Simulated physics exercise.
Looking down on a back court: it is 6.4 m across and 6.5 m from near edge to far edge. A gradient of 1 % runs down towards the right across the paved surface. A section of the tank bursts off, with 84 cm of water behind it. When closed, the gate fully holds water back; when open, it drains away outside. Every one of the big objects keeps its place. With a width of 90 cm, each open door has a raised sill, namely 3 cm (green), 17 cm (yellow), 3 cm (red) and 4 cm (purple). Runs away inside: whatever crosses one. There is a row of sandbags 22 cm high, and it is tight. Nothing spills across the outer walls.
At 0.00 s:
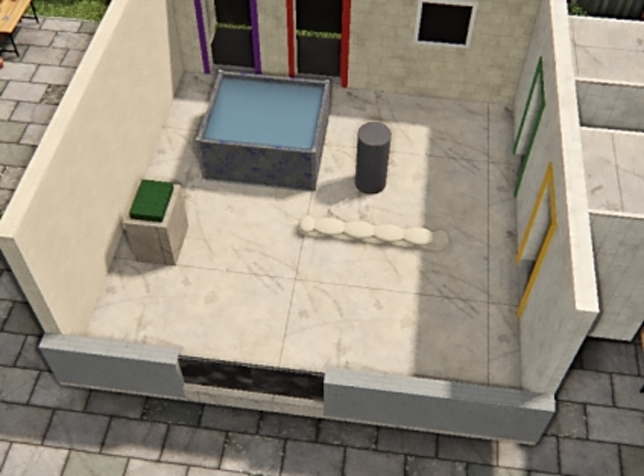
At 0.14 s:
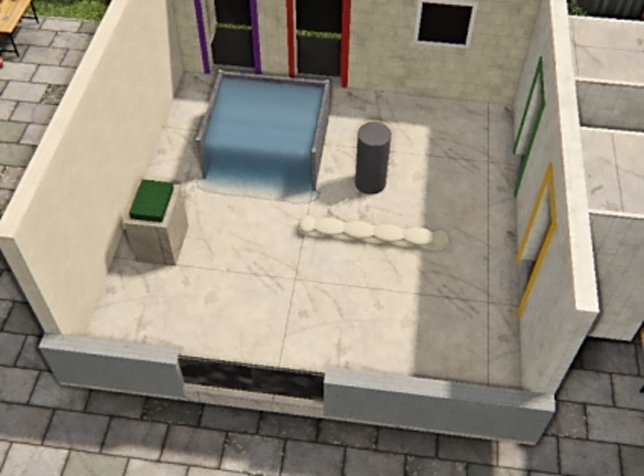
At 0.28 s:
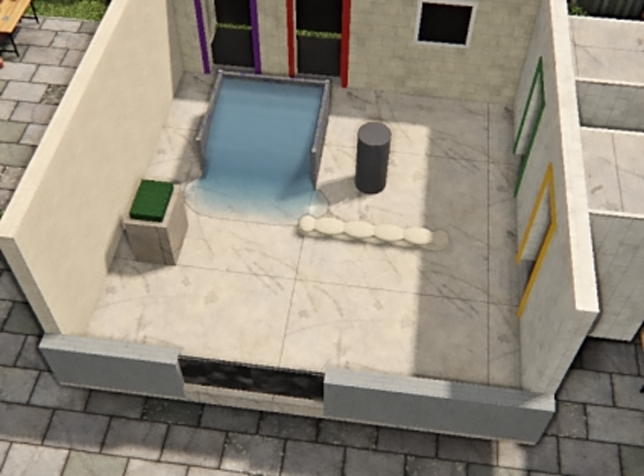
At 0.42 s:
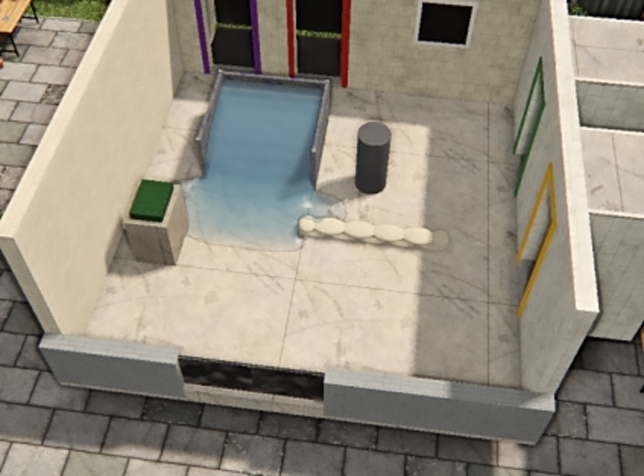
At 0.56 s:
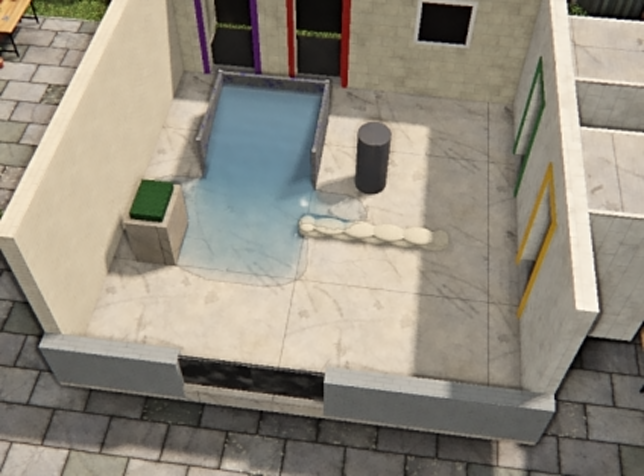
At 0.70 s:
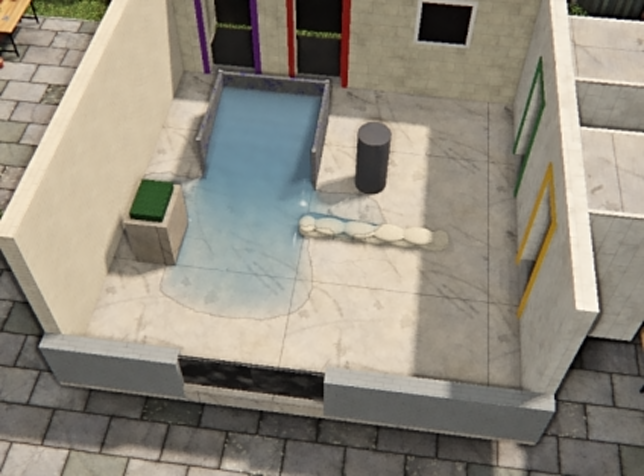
Blue water pours from the opened front of a dark-edged tank at the back of a pale, marble-paved courtyard, seen from a fixed, high viewpoint. A green-topped block stands at left, a dark grey cylinder and a row of cream sandbags right of the tank, with purple and red doorframes behind. The water spreads forward, passes the block and sandbags, and thins into a rounded sheet.
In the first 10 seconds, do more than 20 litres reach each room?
In the end for the green door I'd say above the limit. For the yellow door I'd say within the limit. For the red door I'd say above the limit. For the purple door I'd say above the limit.
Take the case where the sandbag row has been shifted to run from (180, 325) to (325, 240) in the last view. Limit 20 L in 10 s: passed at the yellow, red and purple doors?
Then the yellow door is short of it, the red door short of it, the purple door over the mark.
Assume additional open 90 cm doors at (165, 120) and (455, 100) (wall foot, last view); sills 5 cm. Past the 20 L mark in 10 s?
Result in order - not enough, then more than that.
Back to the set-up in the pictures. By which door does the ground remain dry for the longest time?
I'd say the red one.
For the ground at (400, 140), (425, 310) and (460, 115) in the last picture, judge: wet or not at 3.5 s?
Untouched, soaked, untouched.
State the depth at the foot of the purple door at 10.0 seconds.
Reading: Close to 5.5 cm.
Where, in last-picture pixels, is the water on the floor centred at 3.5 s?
Centre: Roughly (276, 274) px.
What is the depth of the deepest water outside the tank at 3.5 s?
Max around 31 cm.
After 1.4 s water covers 40 % of the floor and is deepest (42 cm) near (186, 373); green door not reached, yellow door not reached, red door not reached, purple door not reached.
After 2.2 s water covers 55 % of the floor and is deepest (46 cm) near (88, 360); green door 4 cm at the sill, 0 L in, yellow door not reached, red door not reached, purple door not reached.
After 3.5 s water covers 65 % of the floor and is deepest (31 cm) near (503, 414); green door 6 cm at the sill, 8 L in, yellow door 9 cm at the sill, 0 L in, red door not reached, purple door 7 cm at the sill, 1 L in.
After 6.0 s water covers 85 % of the floor and is deepest (22 cm) near (516, 416); green door 6 cm at the sill, 28 L in, yellow door 15 cm at the sill, 0 L in, red door 2 cm at the sill, 0 L in, purple door 12 cm at the sill, 34 L in.
After 10.0 s water covers 95 % of the floor and is deepest (14 cm) near (510, 149); green door 5 cm at the sill, 48 L in, yellow door 10 cm at the sill, 0 L in, red door 11 cm at the sill, 48 L in, purple door 5 cm at the sill, 85 L in.
